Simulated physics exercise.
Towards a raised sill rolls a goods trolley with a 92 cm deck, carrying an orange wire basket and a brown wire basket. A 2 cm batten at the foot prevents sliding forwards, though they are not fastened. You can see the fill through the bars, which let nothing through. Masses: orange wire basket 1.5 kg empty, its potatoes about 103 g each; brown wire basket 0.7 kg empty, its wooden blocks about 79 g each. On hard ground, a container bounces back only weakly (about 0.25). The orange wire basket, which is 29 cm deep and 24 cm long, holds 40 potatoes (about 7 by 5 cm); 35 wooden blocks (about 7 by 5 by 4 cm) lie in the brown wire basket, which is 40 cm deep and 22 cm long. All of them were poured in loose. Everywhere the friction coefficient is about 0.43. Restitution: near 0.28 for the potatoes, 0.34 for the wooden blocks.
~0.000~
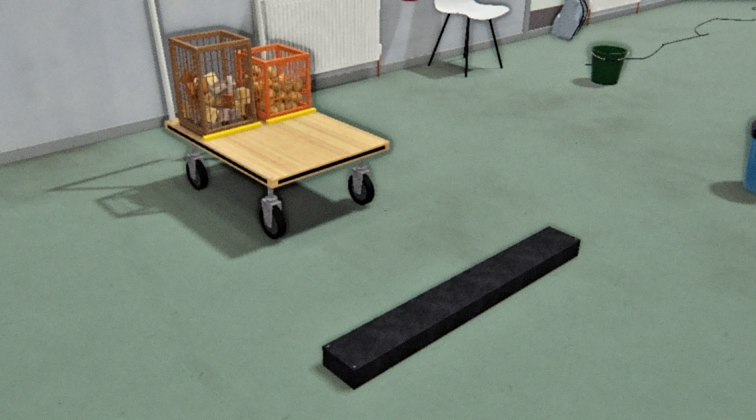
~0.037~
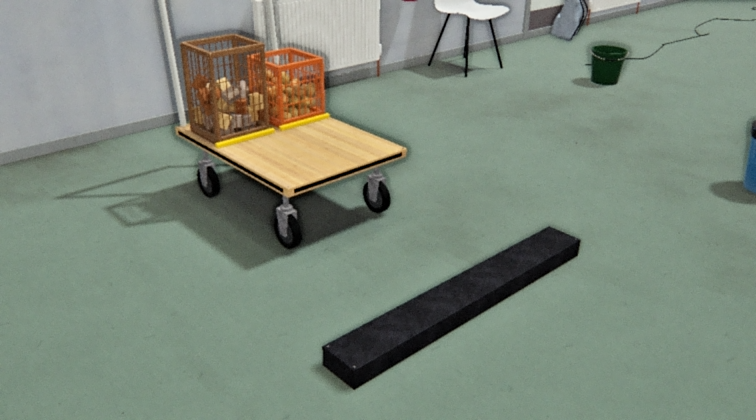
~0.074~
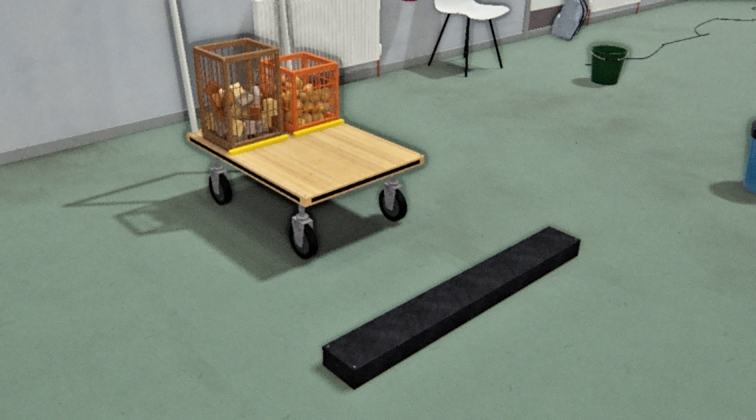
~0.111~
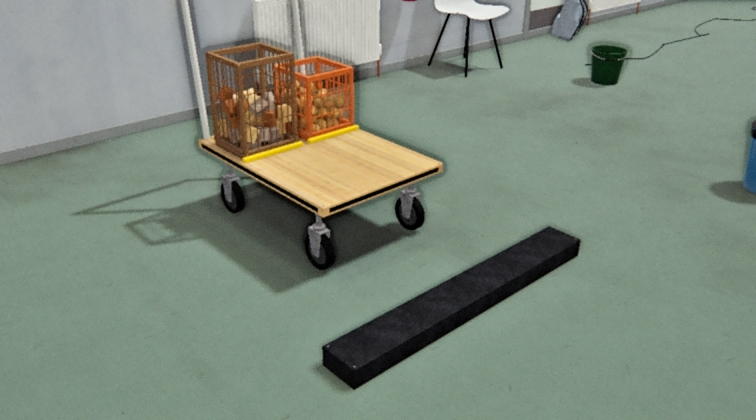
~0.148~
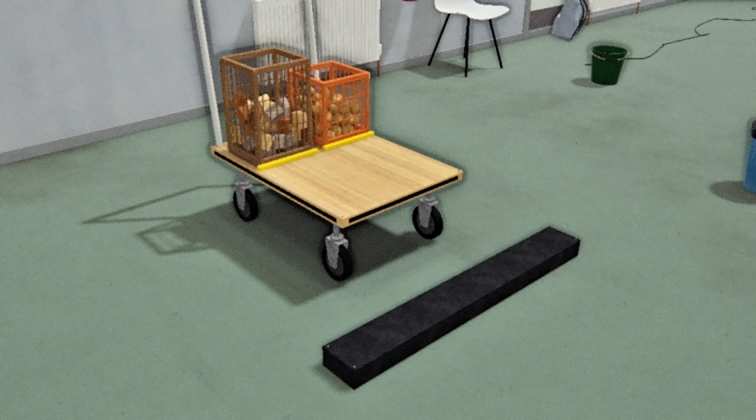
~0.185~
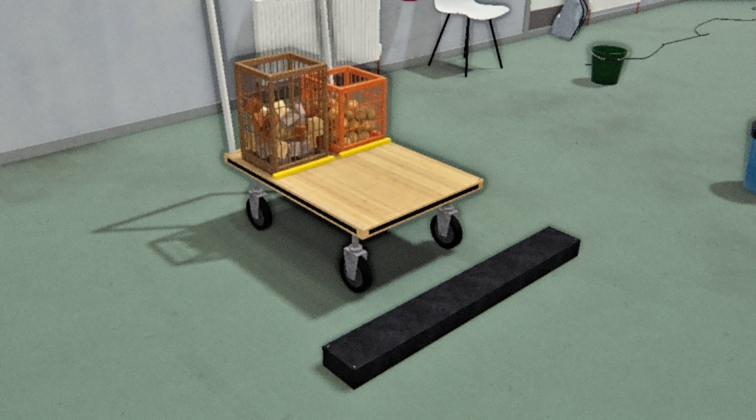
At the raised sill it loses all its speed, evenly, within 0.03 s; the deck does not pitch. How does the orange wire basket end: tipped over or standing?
Oh, over it goes.
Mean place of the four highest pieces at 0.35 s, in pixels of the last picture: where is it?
(338, 111), roughly.
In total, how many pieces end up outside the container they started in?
Taken together it comes to about 25.
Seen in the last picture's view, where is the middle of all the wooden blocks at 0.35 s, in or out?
Near (324, 140).
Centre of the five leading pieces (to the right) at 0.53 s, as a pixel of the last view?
Near (395, 177) in pixels.
After 0.23 s, it starts to lose speed.
After 0.35 s, the orange wire basket leans 31° with 0 of 40 out and the brown wire basket leans 41° with 0 of 35 out.
After 0.53 s, the orange wire basket leans 74° with 1 of 40 out and the brown wire basket is down with 0 of 35 out.
After 0.83 s, the orange wire basket is down with 5 of 40 out and the brown wire basket is down with 11 of 35 out.
Final count (at 1.68 s), the orange wire basket is down with 15 of 40 out and the brown wire basket is down with 12 of 35 out. Greatest lean of the orange wire basket, 95°.
